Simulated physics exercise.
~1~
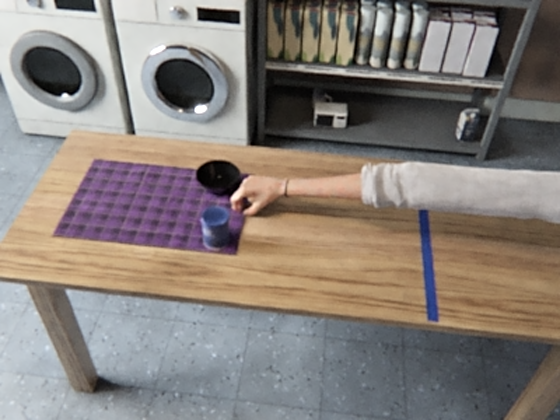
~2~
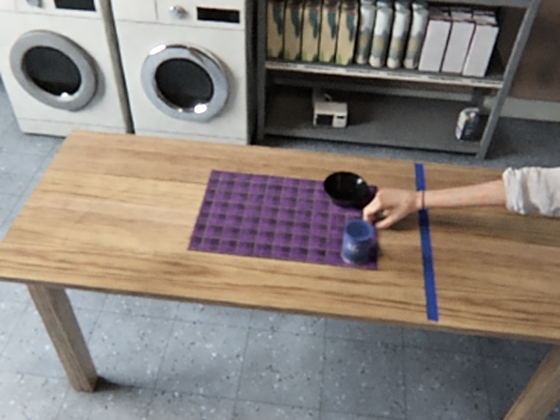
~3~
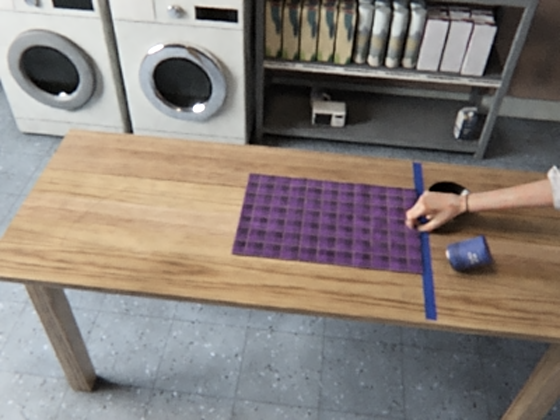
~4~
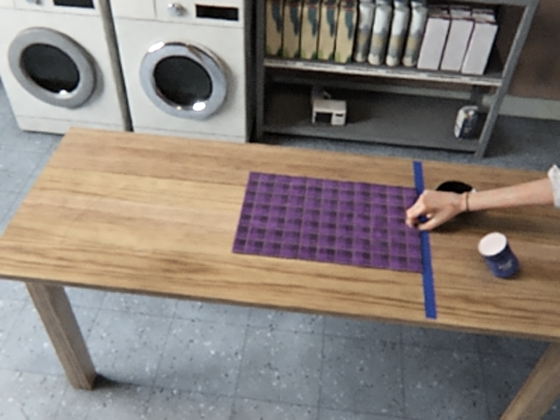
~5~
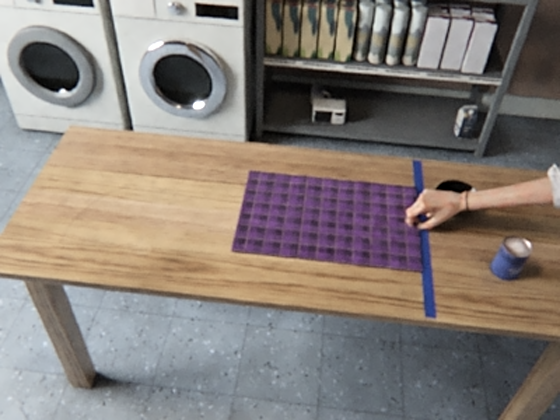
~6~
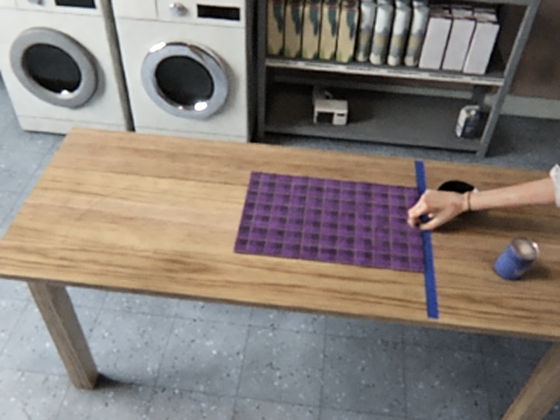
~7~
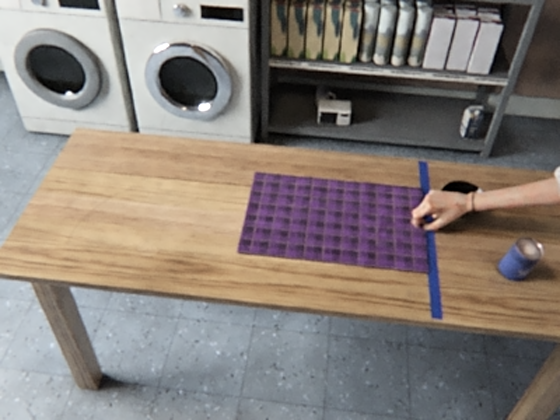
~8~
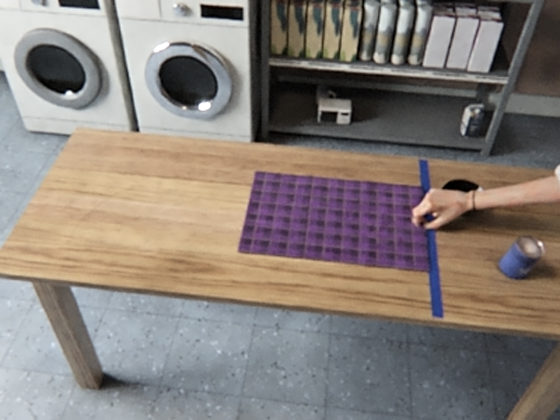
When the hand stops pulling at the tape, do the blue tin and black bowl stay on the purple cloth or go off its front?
Both go off the front of the cloth. The blue tin shoots ahead and tips over past the tape, while the black bowl slides clear.
